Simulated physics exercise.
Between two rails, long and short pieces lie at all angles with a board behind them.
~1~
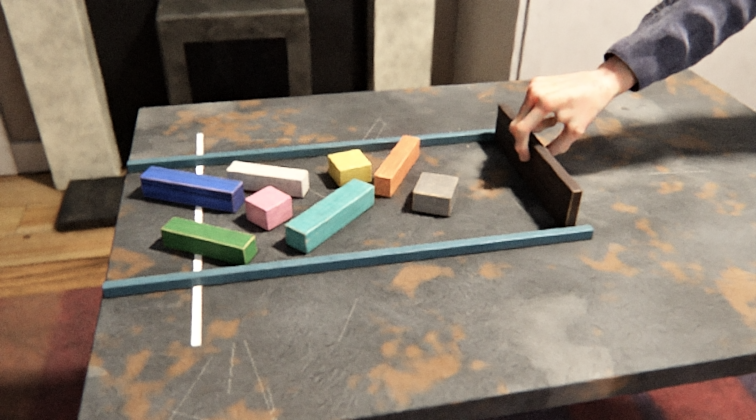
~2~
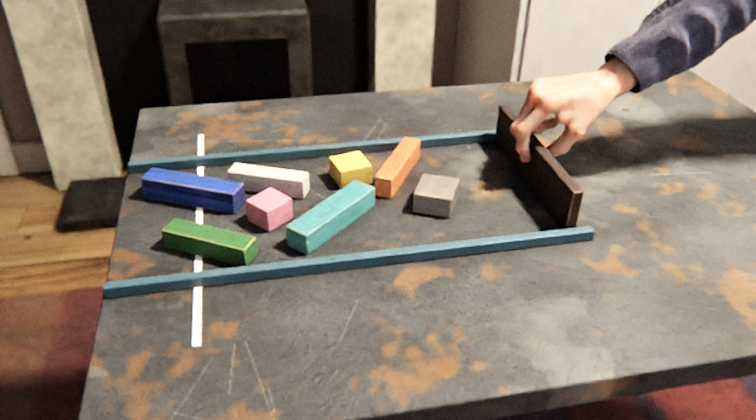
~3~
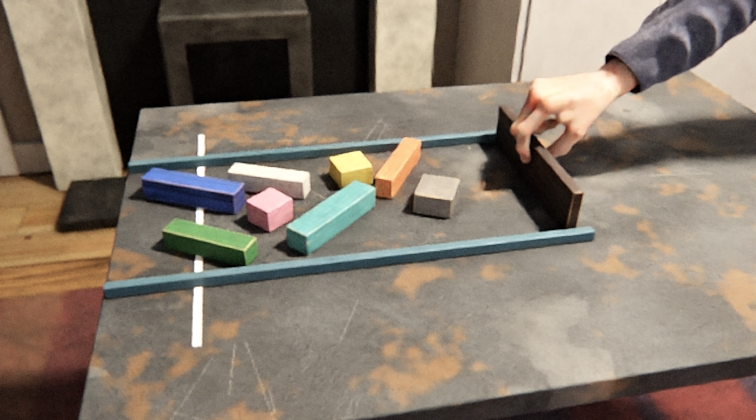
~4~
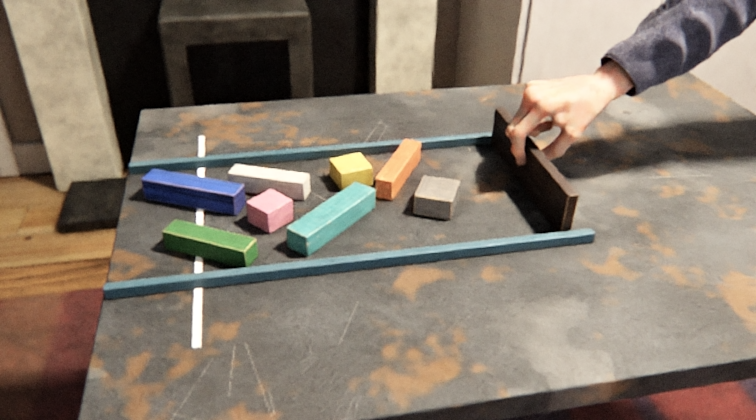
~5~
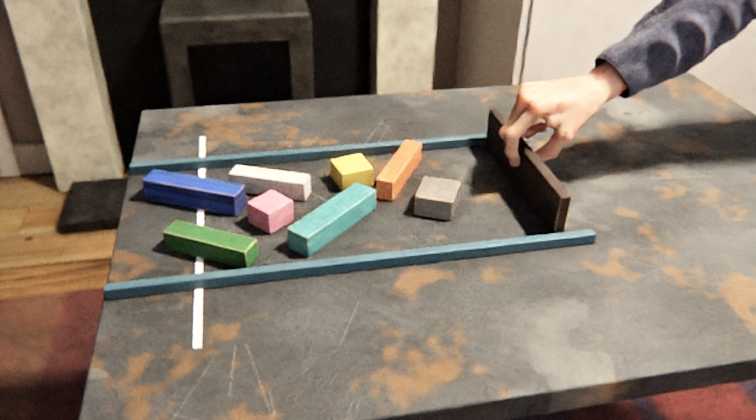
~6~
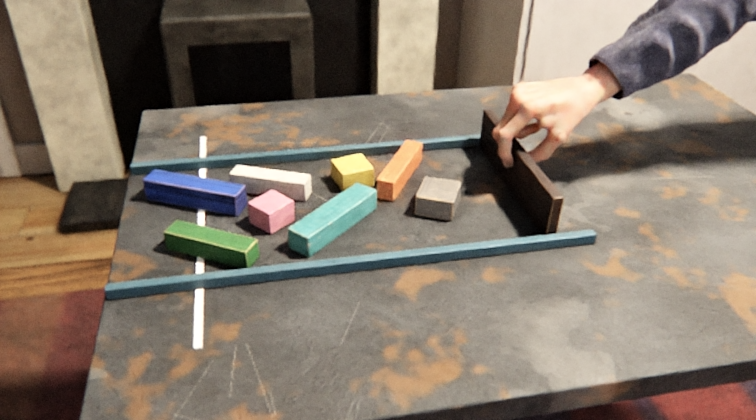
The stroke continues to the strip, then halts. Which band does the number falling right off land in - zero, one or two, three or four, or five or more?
Expect a modest handful, three or four, to go down.
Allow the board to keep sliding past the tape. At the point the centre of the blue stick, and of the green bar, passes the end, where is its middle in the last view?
The blue stick gives roughly (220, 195), the green bar roughly (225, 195).
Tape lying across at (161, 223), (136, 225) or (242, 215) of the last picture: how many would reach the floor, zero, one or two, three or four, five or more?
Well, going through them: Five or more, then 5 or more, then none at all.
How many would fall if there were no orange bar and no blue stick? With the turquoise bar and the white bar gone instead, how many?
The first try gives 2, the second gives 0.
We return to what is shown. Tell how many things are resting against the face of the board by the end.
Count recorded: 2.
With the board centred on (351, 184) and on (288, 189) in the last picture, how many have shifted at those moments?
By the first moment it's 6, by the second it's 8.
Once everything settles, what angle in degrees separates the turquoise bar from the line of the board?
Somewhere near 0 degrees, I'd say.
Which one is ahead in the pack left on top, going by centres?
Answer - the white bar.
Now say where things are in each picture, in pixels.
In the first picture, blue stick (192, 189); green bar (209, 241); pink block (269, 208); board (533, 162); tape (199, 216).
In the second picture, green bar (210, 242); white bar (269, 180).
In the third picture, pink block (270, 210); turquoise bar (333, 216).
In the fourth picture, blue stick (194, 192); orange bar (399, 168).
In the fifth picture, green bar (211, 244); grey block (438, 198).
In the sixth picture, blue stick (195, 192); green bar (211, 244); pink block (271, 212); board (516, 168); tape (201, 219).
A little later, none off yet; blue stick at rest near (195, 192); green bar at rest near (211, 244); pink block at rest near (271, 212).
Next, none off yet; blue stick at rest near (185, 193); green bar shifted a little near (193, 245); pink block shifted well along near (214, 222).
When it is over, the number that fall off is three or four; down, pink block, green bar and blue stick.
